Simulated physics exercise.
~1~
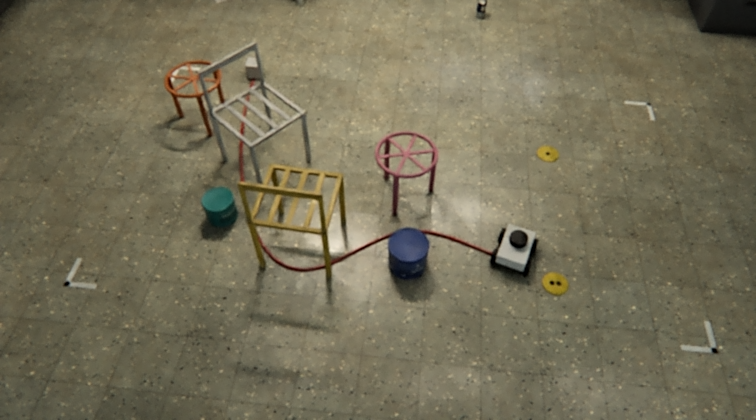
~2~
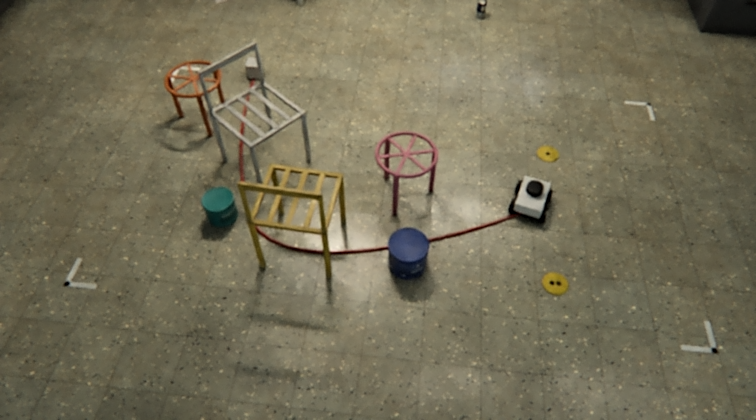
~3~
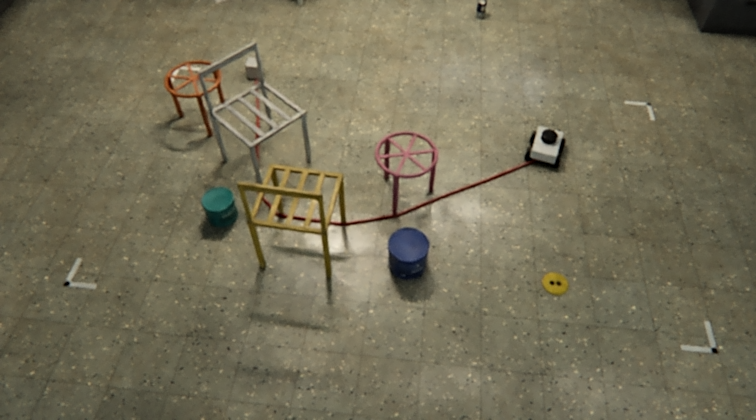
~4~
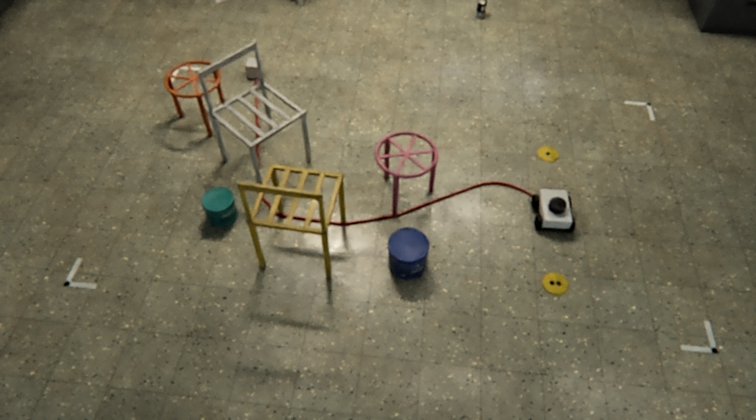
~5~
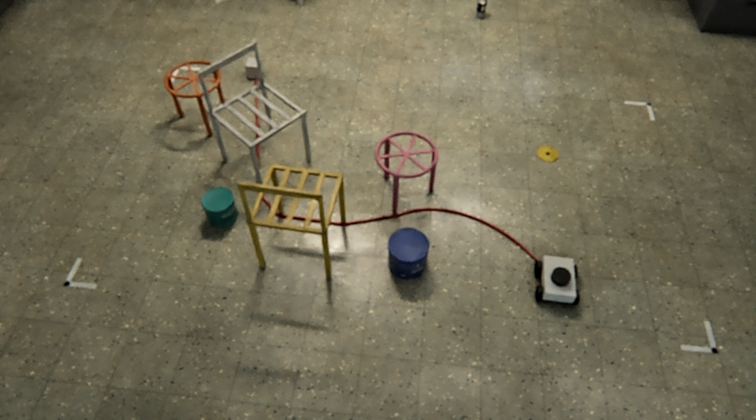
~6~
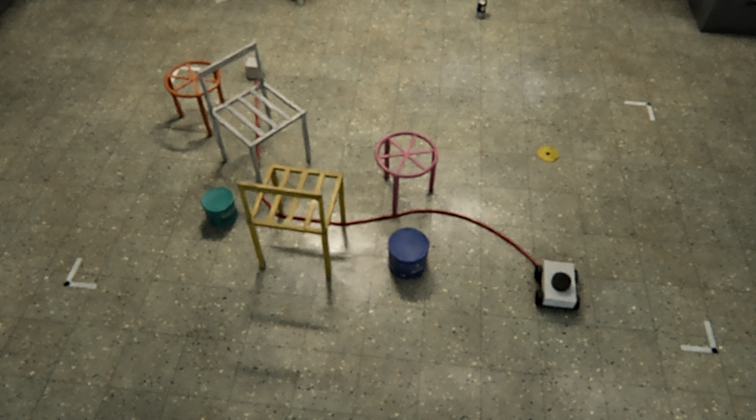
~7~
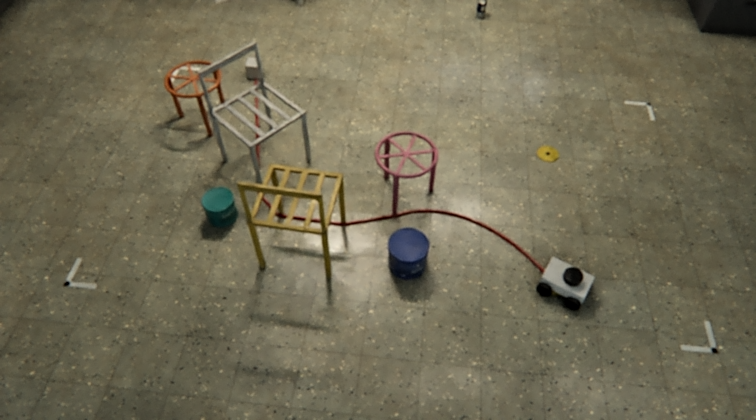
A white chair, a yellow chair, two stools and two buckets stayed put while a small white cart pulled a red lead upward to a yellow mark, then drove down over another and stopped at the lower right, the lead curving loosely behind.
